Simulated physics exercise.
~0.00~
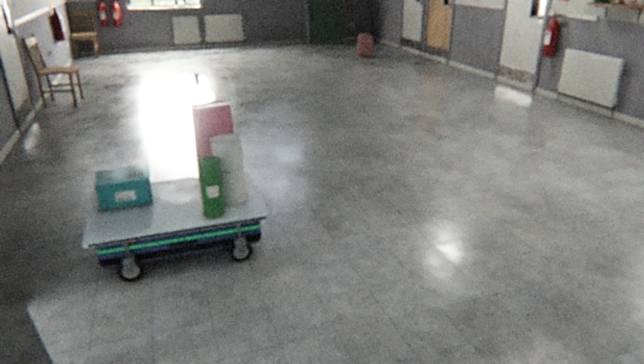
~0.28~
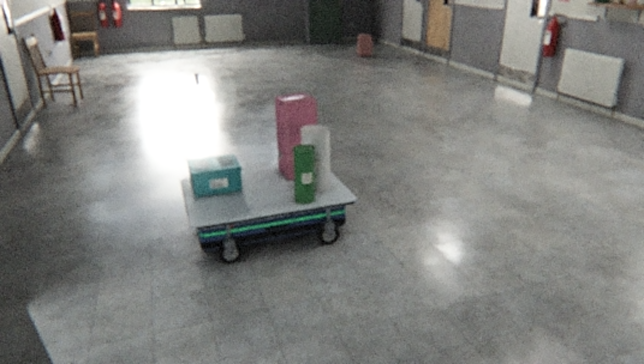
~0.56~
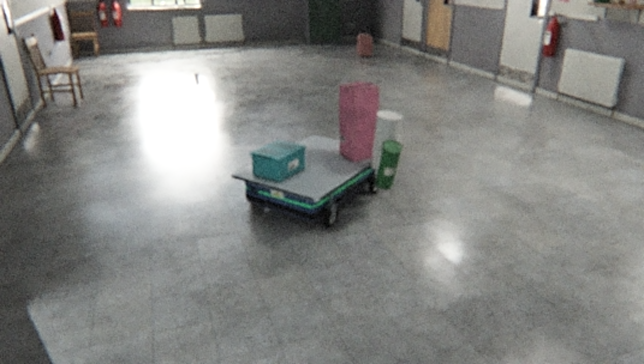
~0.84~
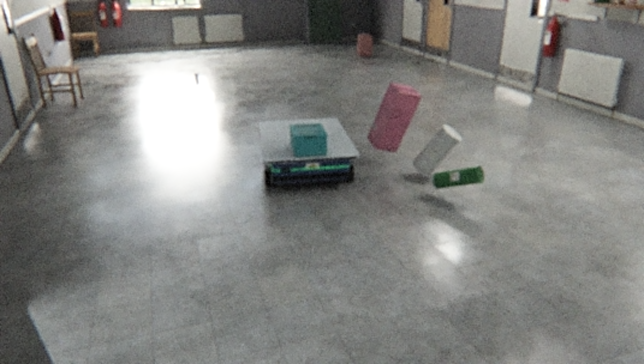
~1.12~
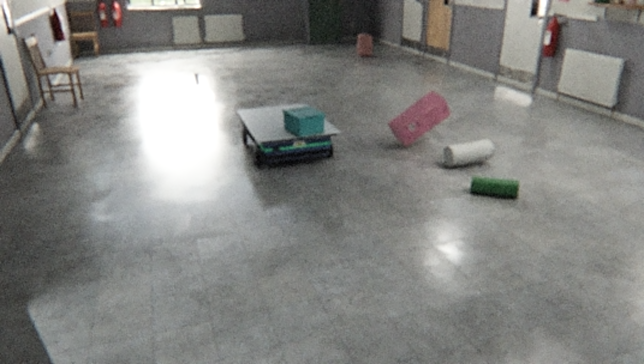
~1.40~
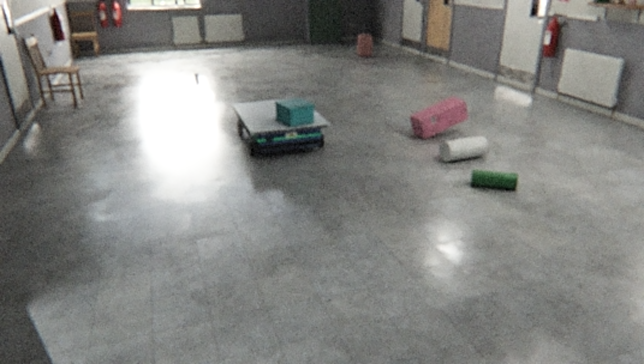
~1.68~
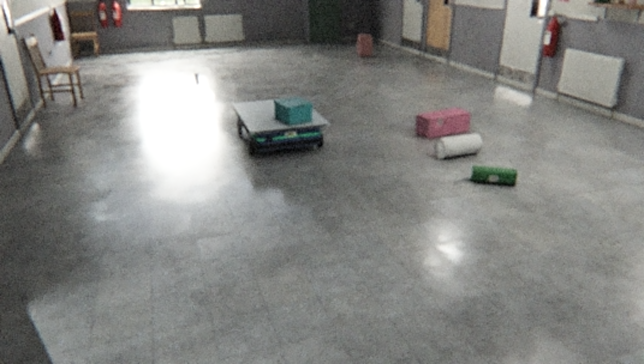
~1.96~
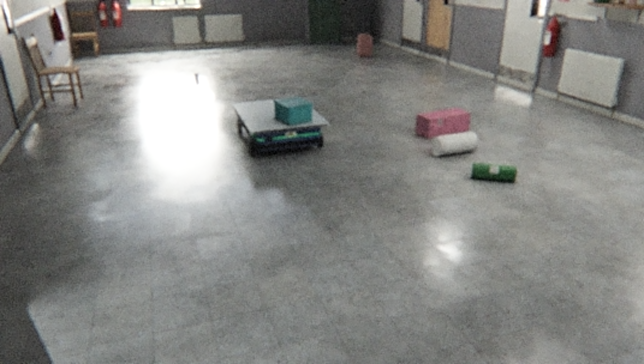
A low, flat cart carries a turquoise tote, a tall pink box, a white canister and a green canister across the grey floor of a large hall, seen from a raised, still viewpoint. It rolls rightward from the left side, then curves away toward the far end. As it turns, the green and white canisters slip off the right side, and the pink box topples after them. All three drop and end up lying on their sides to the right. The cart stops near the middle, the turquoise tote still upright on its deck.
